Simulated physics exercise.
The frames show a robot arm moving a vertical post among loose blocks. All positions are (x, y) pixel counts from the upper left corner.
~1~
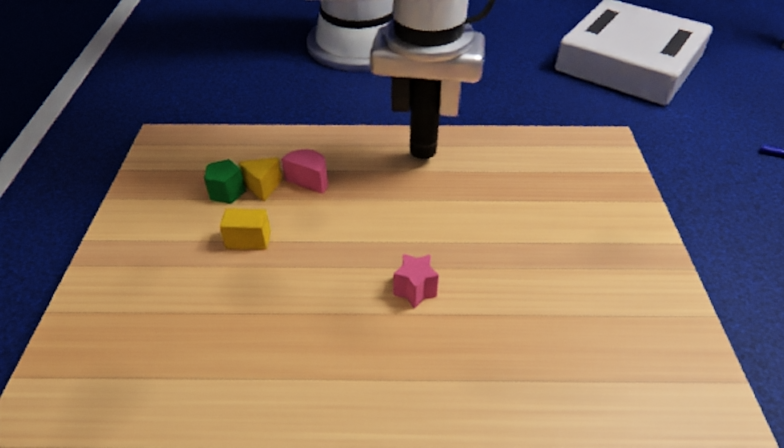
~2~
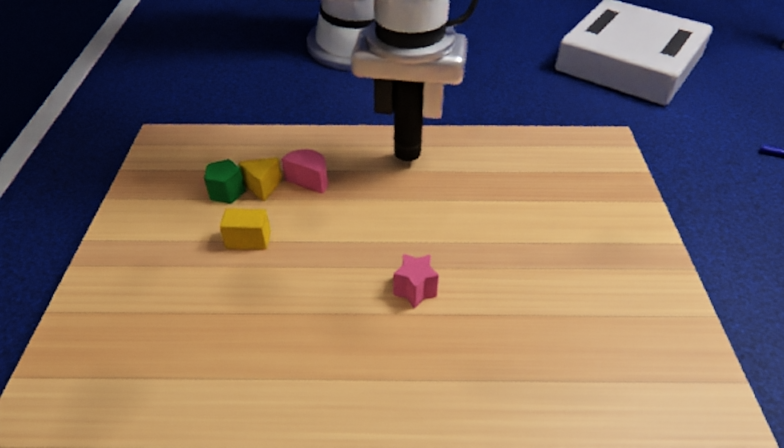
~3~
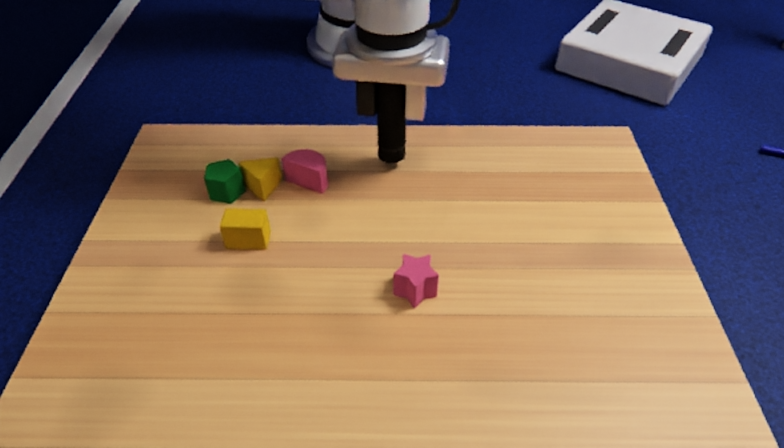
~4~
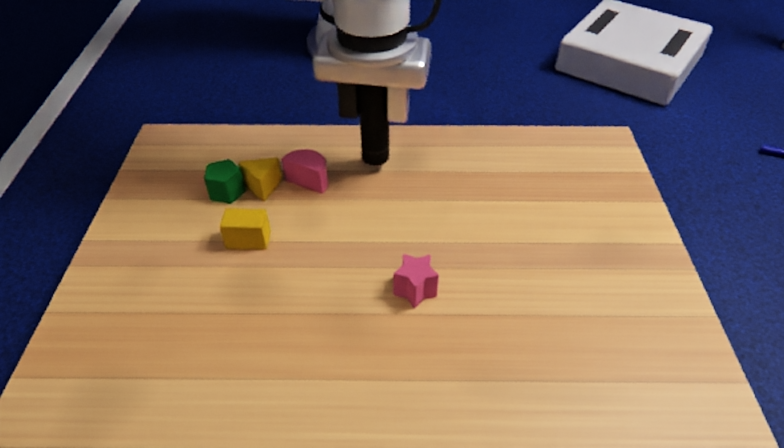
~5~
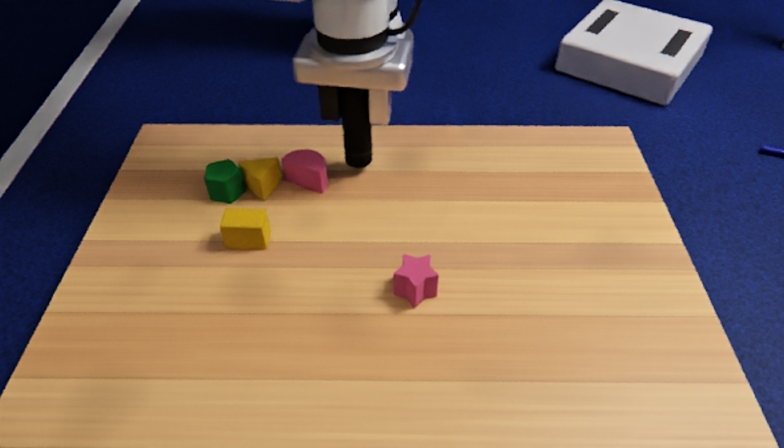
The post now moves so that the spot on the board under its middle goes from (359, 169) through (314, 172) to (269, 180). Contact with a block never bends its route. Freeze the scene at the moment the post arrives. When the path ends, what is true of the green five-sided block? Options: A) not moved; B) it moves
That would be B.
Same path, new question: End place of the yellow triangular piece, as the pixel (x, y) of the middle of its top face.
I'd expect the centre of its top face to be at (231, 170).
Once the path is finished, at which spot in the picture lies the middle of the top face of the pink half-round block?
It will likely be found at (269, 177).
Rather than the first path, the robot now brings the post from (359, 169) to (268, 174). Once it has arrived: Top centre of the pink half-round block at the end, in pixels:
Pixel (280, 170).
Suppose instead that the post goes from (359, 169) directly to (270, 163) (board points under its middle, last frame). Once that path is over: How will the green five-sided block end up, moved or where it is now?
By the time the path is finished, it has hardly shifted at all.
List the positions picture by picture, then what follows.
The first frame shows post's lower end at (423, 152); green five-sided block at (221, 170); yellow triangular piece at (259, 166); pink half-round block at (307, 158).
The second frame shows post at (408, 154); blocks still.
The third frame shows post at (392, 156); blocks still.
The fourth frame shows post at (375, 158); blocks still.
The fifth frame shows post at (359, 160); green five-sided block at (221, 170); yellow triangular piece at (259, 166); pink half-round block at (307, 158).
On the path given first. One third of the way, post at (328, 162); pink half-round block at (300, 160).
Two thirds of the way, post at (298, 166); green five-sided block at (216, 171); yellow triangular piece at (248, 166); pink half-round block at (279, 170), turned 30° anticlockwise.
At the end, post at (268, 172); green five-sided block at (198, 176); yellow triangular piece at (231, 170); pink half-round block at (269, 177), turned 60° anticlockwise.
